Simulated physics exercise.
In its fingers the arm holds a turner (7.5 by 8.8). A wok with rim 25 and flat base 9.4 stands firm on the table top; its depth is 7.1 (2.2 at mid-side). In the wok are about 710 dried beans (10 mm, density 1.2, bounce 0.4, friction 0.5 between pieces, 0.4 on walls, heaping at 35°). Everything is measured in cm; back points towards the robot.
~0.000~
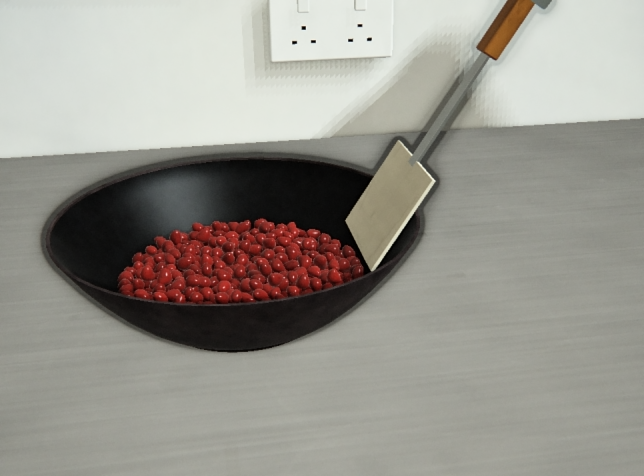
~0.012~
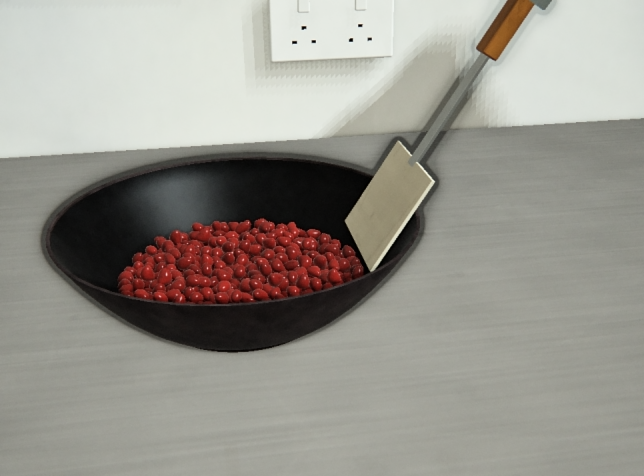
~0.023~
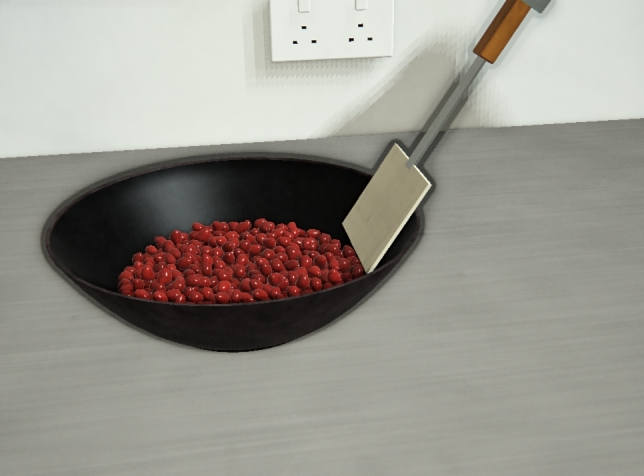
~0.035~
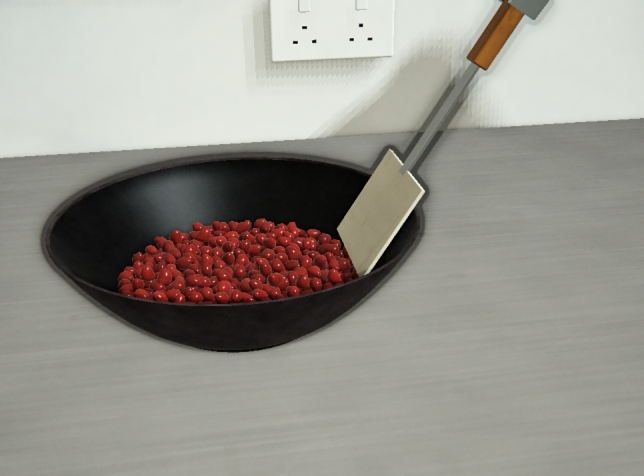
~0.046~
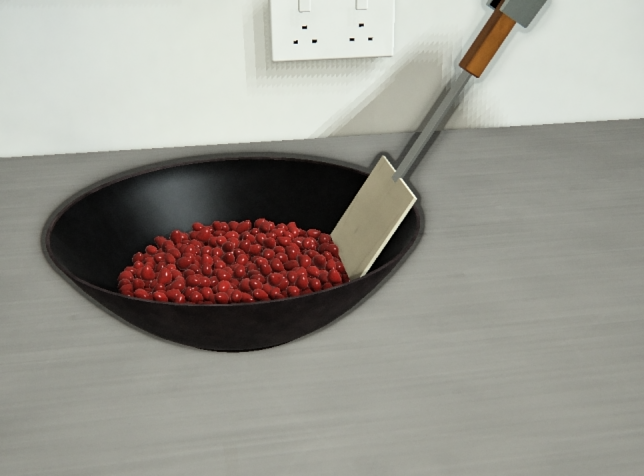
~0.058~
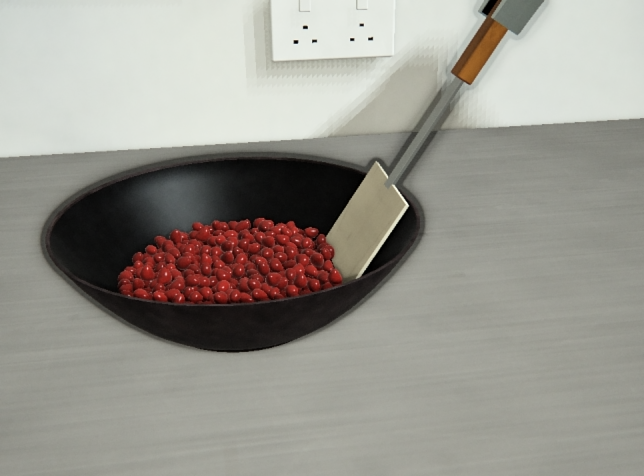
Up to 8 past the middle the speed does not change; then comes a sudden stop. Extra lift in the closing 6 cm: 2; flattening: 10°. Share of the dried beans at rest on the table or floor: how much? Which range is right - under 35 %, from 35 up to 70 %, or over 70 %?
Right range: Under 35 %.
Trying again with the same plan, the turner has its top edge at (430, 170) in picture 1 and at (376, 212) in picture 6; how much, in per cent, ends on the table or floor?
Close to 50 in a hundred.
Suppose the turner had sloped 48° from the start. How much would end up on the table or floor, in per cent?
Around 20 in a hundred.
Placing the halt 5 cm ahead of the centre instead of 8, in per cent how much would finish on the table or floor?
Then about 0 per cent.
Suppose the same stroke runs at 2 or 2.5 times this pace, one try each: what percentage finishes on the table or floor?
I'd expect close to 50 and then close to 50 percent.
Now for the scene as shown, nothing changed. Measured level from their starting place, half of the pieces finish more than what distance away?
About 7 cm.
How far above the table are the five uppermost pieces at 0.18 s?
6 cm.
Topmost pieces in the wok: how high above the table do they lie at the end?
About 8.5 cm above the table.
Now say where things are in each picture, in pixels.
The first frame shows turner top edge at (416, 159), sloping 57°; upper third of the load around (243, 266), from x 125 to 360, top at y 225; 712 in the wok.
The second frame shows turner top edge at (415, 160), sloping 57°; upper third of the load around (243, 266), from x 125 to 360, top at y 225.
The third frame shows turner top edge at (412, 163), sloping 57°; upper third of the load around (243, 266), from x 125 to 360, top at y 225.
The fourth frame shows turner top edge at (406, 169), sloping 57°; upper third of the load around (243, 266), from x 125 to 360, top at y 225.
The fifth frame shows turner top edge at (399, 176), sloping 57°; upper third of the load around (242, 266), from x 125 to 355, top at y 225.
The sixth frame shows turner top edge at (391, 182), sloping 57°; upper third of the load around (241, 265), from x 125 to 355, top at y 225; 712 in the wok.
After 0.18 s, sloping 57°, highest piece 7 above the table; 712 in the wok.
After 0.30 s, sloping 53°, highest piece 13 above the table; 711 in the wok, 1 on the blade or in flight.
After 0.56 s, sloping 47°, highest piece 9 above the table; 549 in the wok, 139 on the table or floor, 24 on the blade or in flight.
After 1.61 s, sloping 47°, highest piece 8 above the table; 548 in the wok, 164 on the table or floor.
At rest, 548 in the wok, 164 on the table or floor. That is 23 % on the table or floor.
